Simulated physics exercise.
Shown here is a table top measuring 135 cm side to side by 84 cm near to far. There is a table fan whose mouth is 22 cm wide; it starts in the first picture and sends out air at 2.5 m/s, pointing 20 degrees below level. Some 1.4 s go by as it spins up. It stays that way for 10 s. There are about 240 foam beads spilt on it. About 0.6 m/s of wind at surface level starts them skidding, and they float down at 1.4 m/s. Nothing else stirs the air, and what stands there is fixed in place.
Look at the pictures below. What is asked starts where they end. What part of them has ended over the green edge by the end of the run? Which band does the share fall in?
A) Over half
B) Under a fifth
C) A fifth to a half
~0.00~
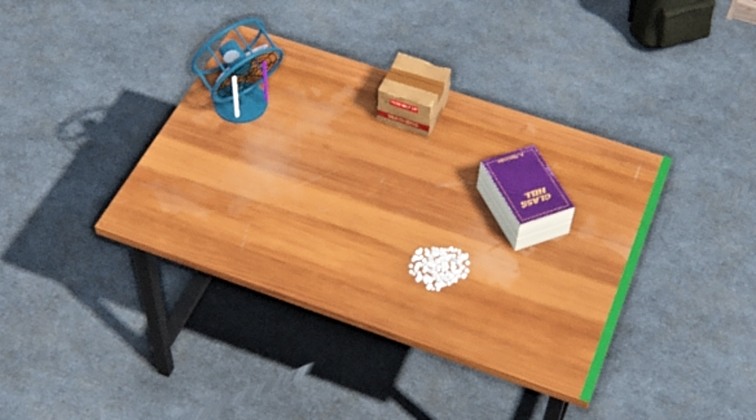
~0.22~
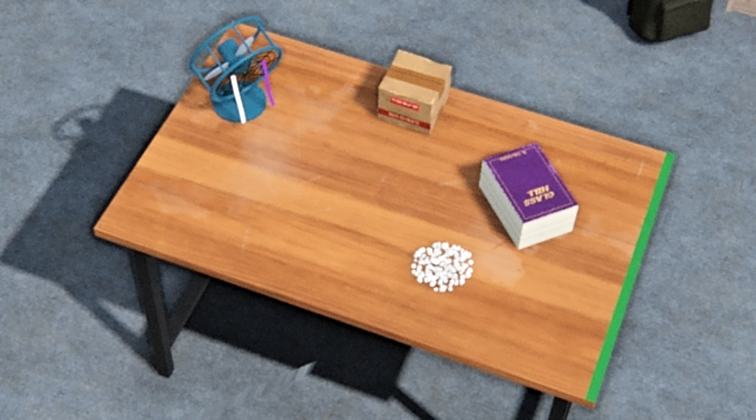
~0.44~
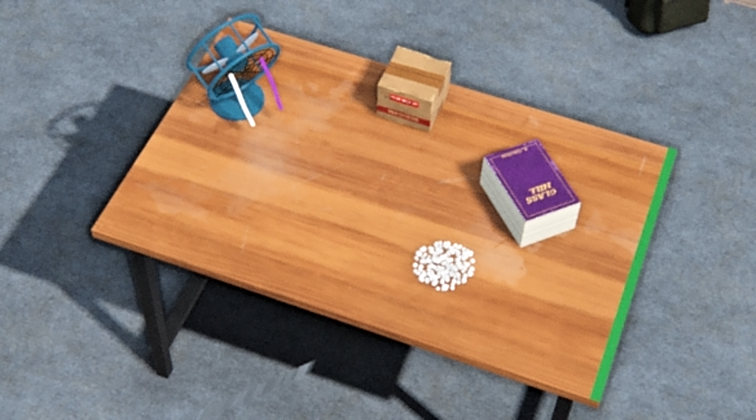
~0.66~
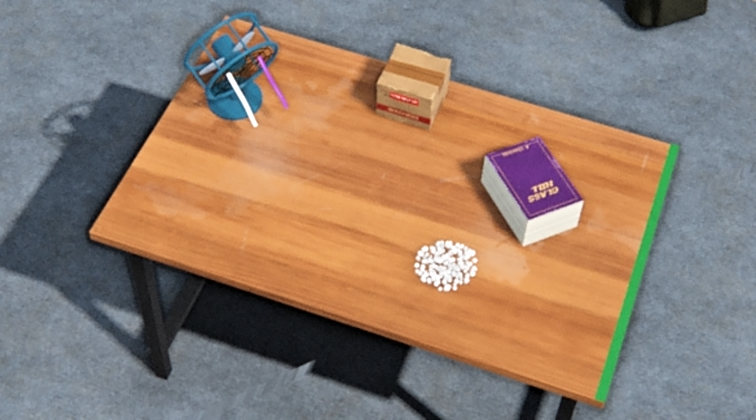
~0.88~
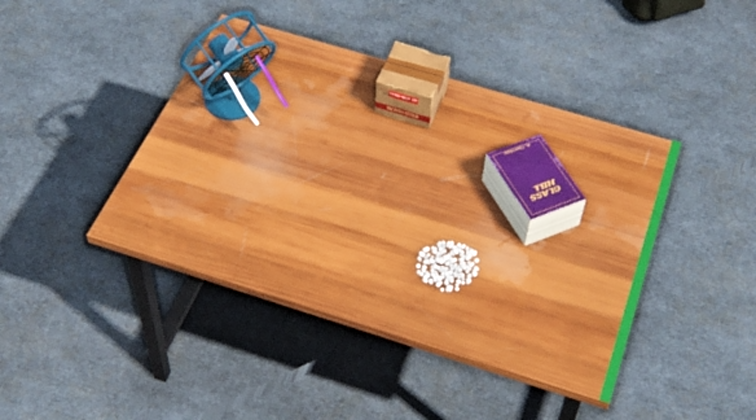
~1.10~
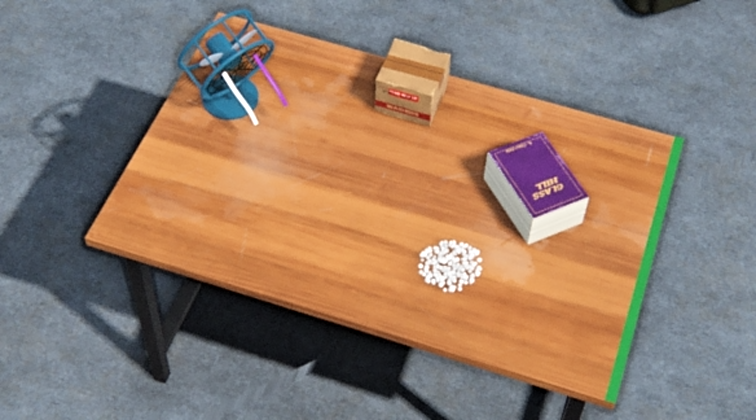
Over half (A).
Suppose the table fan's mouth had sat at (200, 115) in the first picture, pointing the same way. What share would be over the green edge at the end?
Then around 100 percent.
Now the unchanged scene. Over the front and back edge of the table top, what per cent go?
About 40 per cent front and 0 per cent back.
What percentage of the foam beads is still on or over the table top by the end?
Around 0 in a hundred remain.
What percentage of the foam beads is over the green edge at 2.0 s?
About 60 %.
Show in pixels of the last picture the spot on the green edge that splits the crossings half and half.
The middle of the crossings lies near (627, 357) in the last picture.
After 2.0 s the count stands so, 62 % are over the green edge.
After 3.2 s the count stands so, 62 % are over the green edge.
After 5.5 s the count stands so, 62 % are over the green edge.
After 10.0 s, at the end, 62 % are over the green edge.
